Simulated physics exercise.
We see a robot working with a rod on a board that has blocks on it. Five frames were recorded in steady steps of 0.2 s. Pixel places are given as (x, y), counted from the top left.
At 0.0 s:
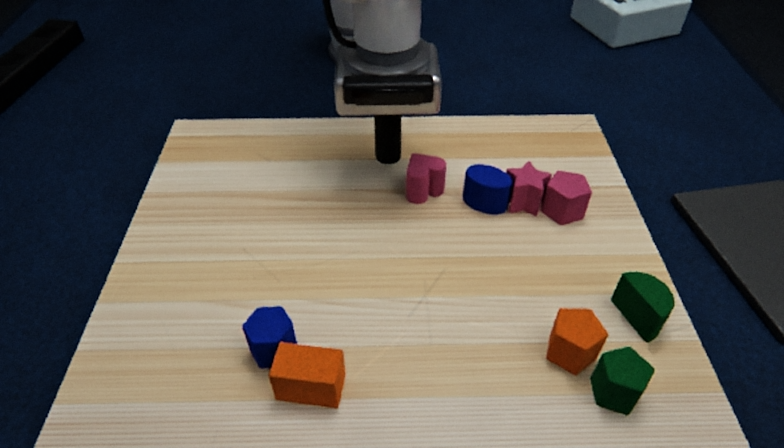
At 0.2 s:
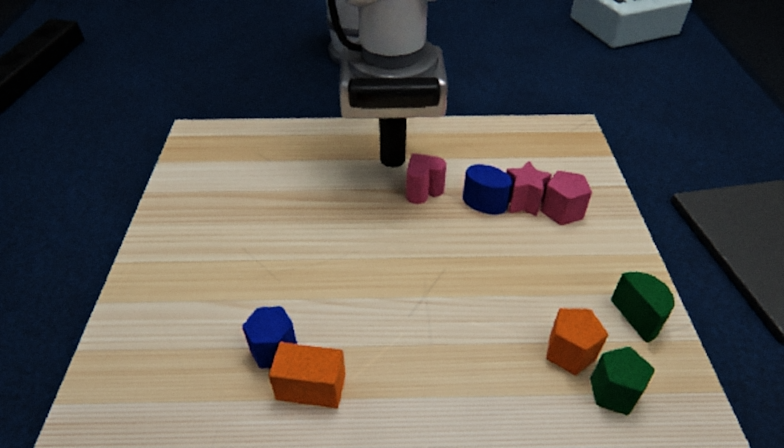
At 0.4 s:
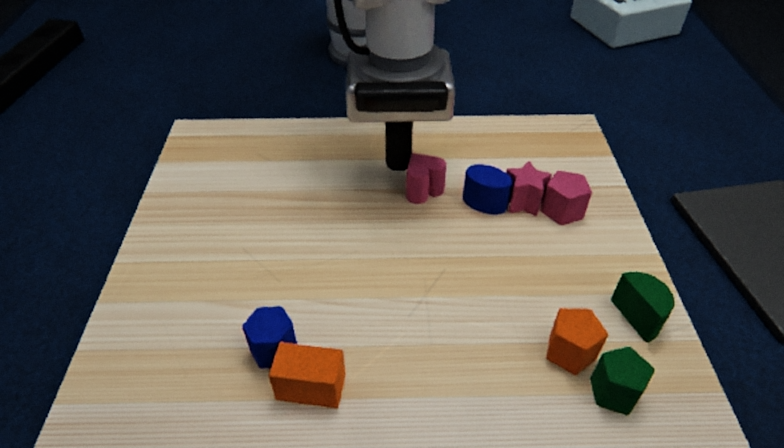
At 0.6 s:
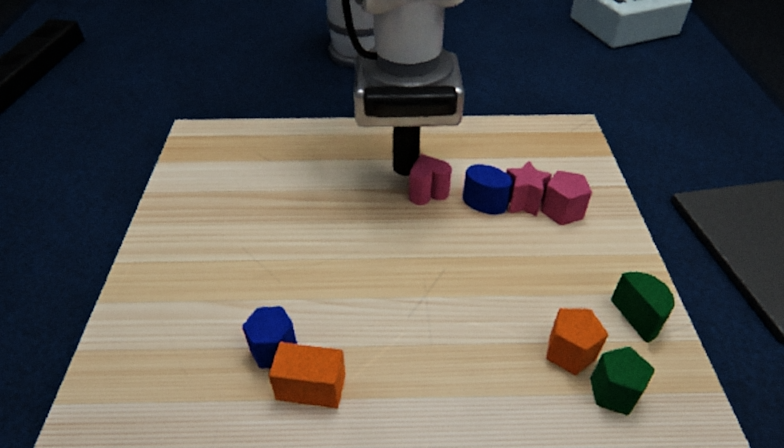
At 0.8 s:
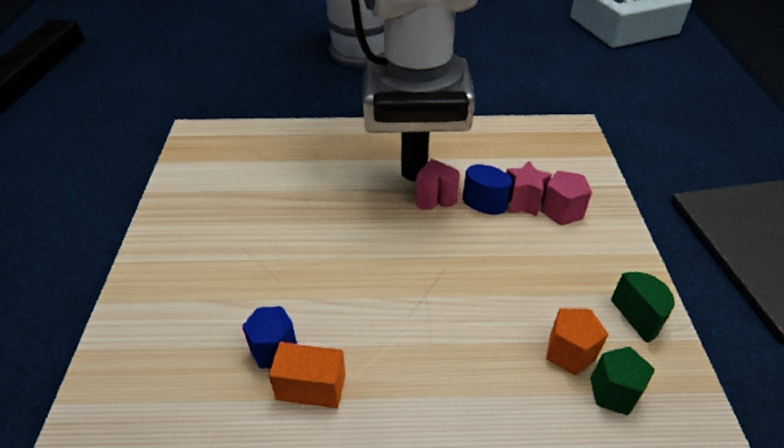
A robot arm with a dark rod reaches over the far edge of a pale wooden board on a dark blue surface, seen from above and in front by a still camera. A pink heart, blue oval block, pink star and pink pentagon line the upper right, with blue and orange blocks lower left and orange and green ones lower right. The rod moves slowly right and slightly nearer, nudging the heart a little toward the blue oval, while the other blocks stay still.
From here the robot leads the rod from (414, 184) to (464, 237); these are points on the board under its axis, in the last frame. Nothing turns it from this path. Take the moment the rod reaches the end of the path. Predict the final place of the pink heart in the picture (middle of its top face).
My best guess is (499, 221).
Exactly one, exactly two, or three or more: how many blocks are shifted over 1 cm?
I count one.
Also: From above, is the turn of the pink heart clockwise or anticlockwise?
It turns round anticlockwise.
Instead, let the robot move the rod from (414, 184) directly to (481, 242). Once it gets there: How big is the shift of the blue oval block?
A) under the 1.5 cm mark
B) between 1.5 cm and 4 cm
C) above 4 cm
A - under the 1.5 cm mark.
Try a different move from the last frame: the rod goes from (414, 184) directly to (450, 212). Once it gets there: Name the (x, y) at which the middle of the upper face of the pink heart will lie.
Its top middle will sit at (475, 202).
The first path, step by step. One third of the way, rod (431, 190); pink heart (457, 188).
Two thirds of the way, rod (448, 207); pink heart (477, 205).
At the end, rod (465, 225); pink heart (499, 221), turned 20° anticlockwise; blue oval block in place.
